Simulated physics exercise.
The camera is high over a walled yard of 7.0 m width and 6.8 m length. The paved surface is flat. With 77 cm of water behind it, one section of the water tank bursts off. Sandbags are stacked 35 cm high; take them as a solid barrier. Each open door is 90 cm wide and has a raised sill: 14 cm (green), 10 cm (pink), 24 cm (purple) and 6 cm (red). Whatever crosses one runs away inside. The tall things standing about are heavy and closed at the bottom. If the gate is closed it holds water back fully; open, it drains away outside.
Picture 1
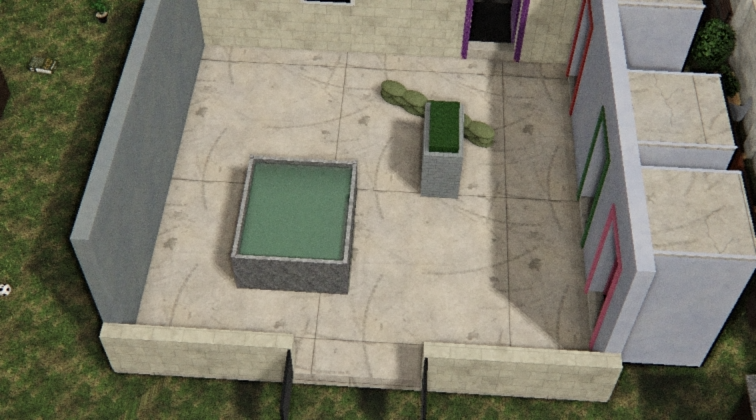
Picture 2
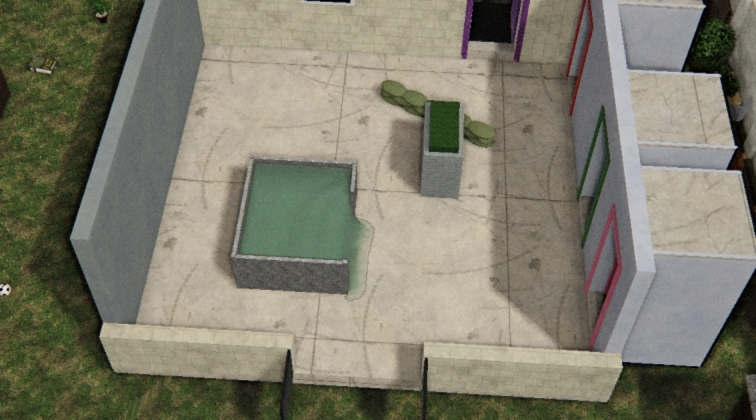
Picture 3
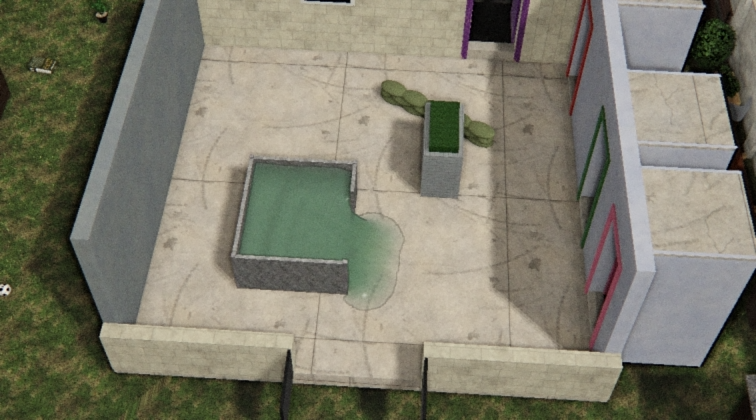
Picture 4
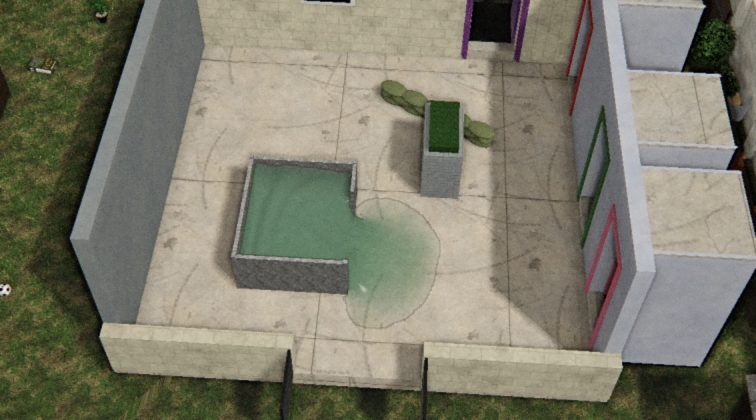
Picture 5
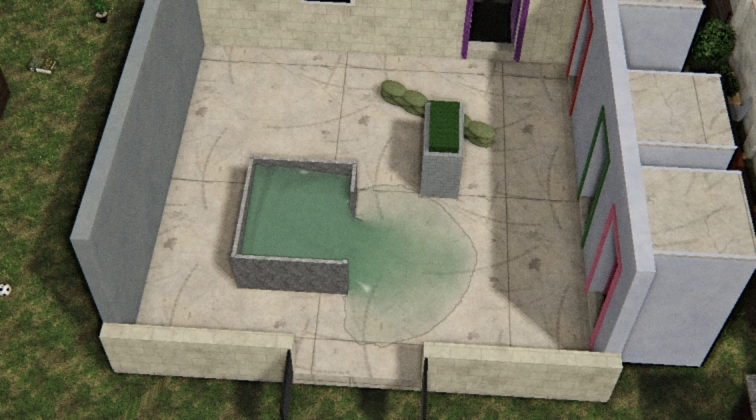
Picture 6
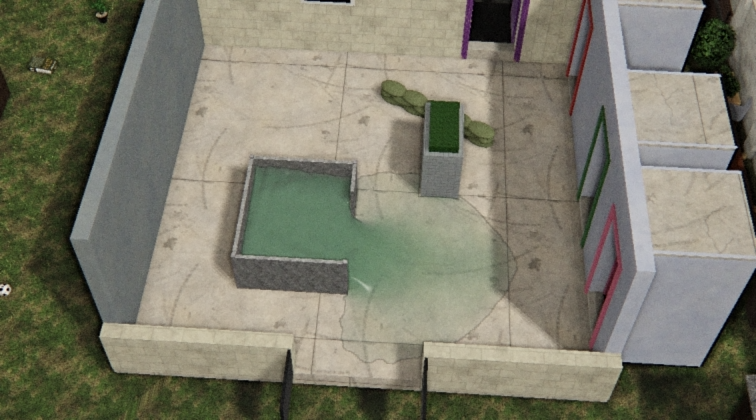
A walled, paved yard bordered by grass is seen from high above, with pale block walls at front and back and grey walls at the sides. A grey-rimmed tank of green water stands left of centre, near a grey planter topped with green and low green mounds, with red and green doorways on the right. The tank's right side opens and water spreads rightward across the paving in a widening, thinning rounded sheet, while the camera stays still.
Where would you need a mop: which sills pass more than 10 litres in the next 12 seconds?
The water let in: At the green door it exceeds the limit; at the pink door it goes over the limit; at the purple door it stays under the limit; at the red door it passes the limit.
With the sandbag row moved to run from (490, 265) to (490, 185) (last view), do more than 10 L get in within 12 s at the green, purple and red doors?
Against that limit: Green below, purple below, red over.
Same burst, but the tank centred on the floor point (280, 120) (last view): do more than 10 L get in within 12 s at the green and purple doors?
Then: Green under, purple below.
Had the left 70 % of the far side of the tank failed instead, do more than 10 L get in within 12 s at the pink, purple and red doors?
Against that limit: Pink below, purple below, red over.
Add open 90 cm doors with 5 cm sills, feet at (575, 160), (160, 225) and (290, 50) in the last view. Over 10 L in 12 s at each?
In turn: Over, below, under.
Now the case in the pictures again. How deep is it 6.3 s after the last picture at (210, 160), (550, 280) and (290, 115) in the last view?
About 0, 9 and 0 cm.
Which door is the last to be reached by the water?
It is the purple one.
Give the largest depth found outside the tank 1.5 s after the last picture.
About 42 cm.
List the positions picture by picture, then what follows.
In the first frame, still water, 77 cm deep, in the water tank at (297, 211).
In the second frame, the front is at (356, 295), 0.8 m from the gap at (347, 248); 0.4 m2 of floor is under water; 77 cm left at the back of the water tank.
In the third frame, the front is at (367, 305), 1.0 m from the gap at (347, 248); 1.2 m2 of floor is under water; 76 cm left at the back of the water tank.
In the fourth frame, the front is at (434, 242), 1.5 m from the gap at (347, 250); 2.7 m2 of floor is under water; 68 cm left at the back of the water tank.
In the fifth frame, the front is at (470, 250), 2.0 m from the gap at (347, 250); 4.5 m2 of floor is under water; 66 cm left at the back of the water tank.
In the sixth frame, the front is at (510, 261), 2.7 m from the gap at (347, 249); 6.5 m2 of floor is under water; 65 cm left at the back of the water tank.
Then, 0.7 s after the last picture water covers 30 % of the floor and is deepest (36 cm) near (351, 273); green door 21 cm at the sill, 1 L in, pink door 19 cm at the sill, 12 L in, purple door not reached, red door not reached.
Then, 1.5 s after the last picture water covers 35 % of the floor and is deepest (42 cm) near (593, 376); green door 28 cm at the sill, 37 L in, pink door 32 cm at the sill, 98 L in, purple door not reached, red door not reached.
Then, 2.8 s after the last picture water covers 40 % of the floor and is deepest (24 cm) near (509, 350); green door 18 cm at the sill, 79 L in, pink door 22 cm at the sill, 225 L in, purple door not reached, red door 5 cm at the sill, 0 L in.
Then, 6.3 s after the last picture water covers 60 % of the floor and is deepest (14 cm) near (568, 81); green door 7 cm at the sill, 86 L in, pink door 10 cm at the sill, 276 L in, purple door 10 cm at the sill, 0 L in, red door 11 cm at the sill, 14 L in.
Then, 11.3 s after the last picture water covers 90 % of the floor and is deepest (8 cm) near (569, 102); green door 5 cm at the sill, 86 L in, pink door 5 cm at the sill, 277 L in, purple door 7 cm at the sill, 0 L in, red door 8 cm at the sill, 55 L in.
